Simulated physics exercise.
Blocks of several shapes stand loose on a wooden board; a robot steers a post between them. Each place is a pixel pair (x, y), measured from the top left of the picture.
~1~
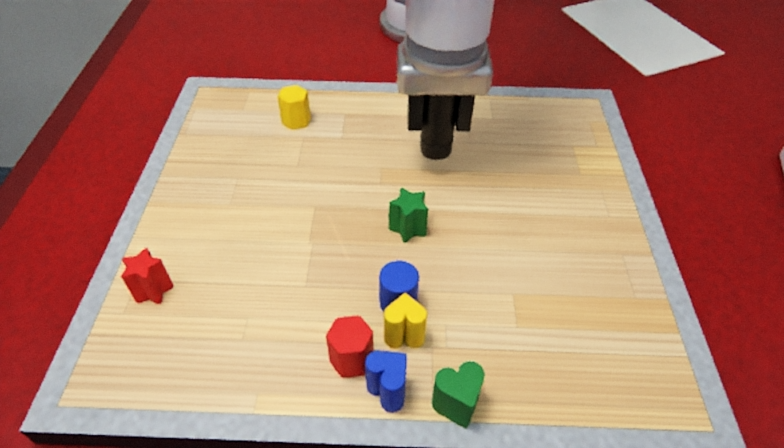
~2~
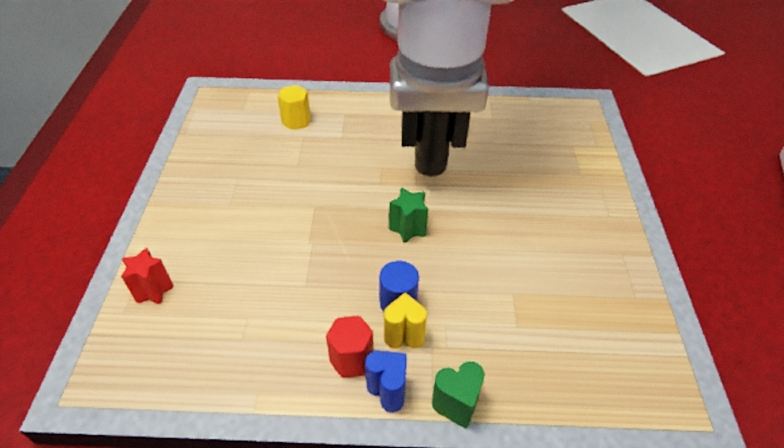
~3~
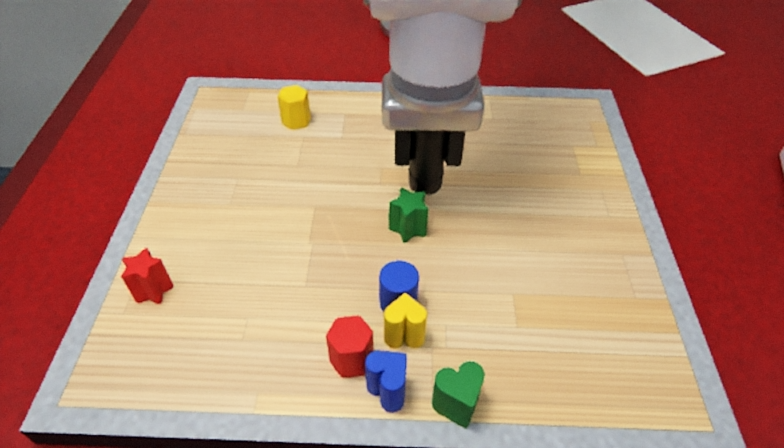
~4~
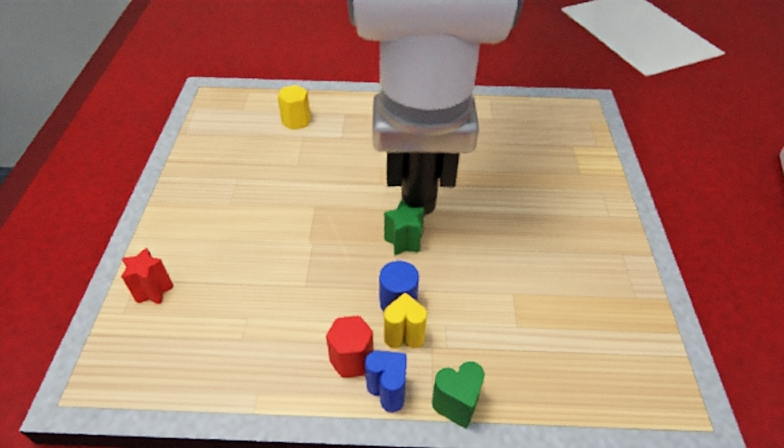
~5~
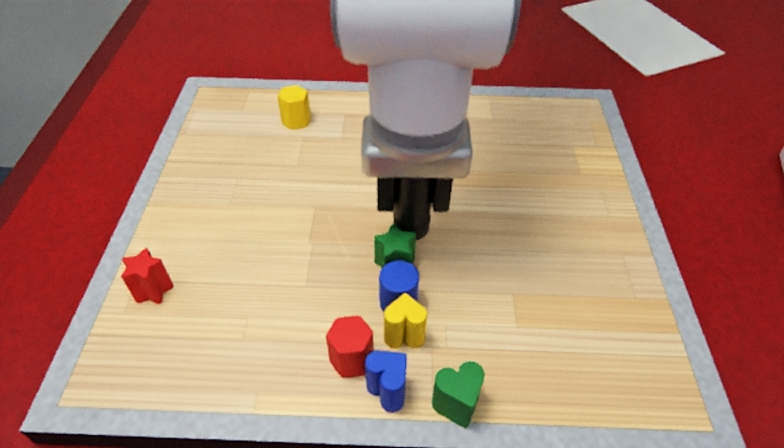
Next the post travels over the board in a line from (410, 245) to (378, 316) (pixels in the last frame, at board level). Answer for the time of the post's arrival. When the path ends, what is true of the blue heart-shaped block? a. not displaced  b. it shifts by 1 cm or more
Answer: B.
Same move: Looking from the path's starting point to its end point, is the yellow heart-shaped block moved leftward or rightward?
Left-hand side.
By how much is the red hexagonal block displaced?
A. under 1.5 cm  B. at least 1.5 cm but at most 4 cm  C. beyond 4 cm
My answer is option B.
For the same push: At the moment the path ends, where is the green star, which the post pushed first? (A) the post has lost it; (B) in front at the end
My answer is option B.
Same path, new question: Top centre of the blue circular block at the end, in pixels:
I'd say the blue circular block ends with its top centre at (365, 352).
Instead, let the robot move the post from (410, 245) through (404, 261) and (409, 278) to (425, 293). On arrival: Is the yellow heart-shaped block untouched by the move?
No, I don't think so.
The first path, step by step. Halfway along, post (395, 263); green star (379, 277); blue circular block (385, 307); yellow heart-shaped block (410, 332).
At the end, post (378, 301); red hexagonal block (320, 362), turned 30° clockwise; blue heart-shaped block (385, 385), turned 35° anticlockwise; green star (360, 318); blue circular block (365, 352); yellow heart-shaped block (414, 338), turned 20° anticlockwise.
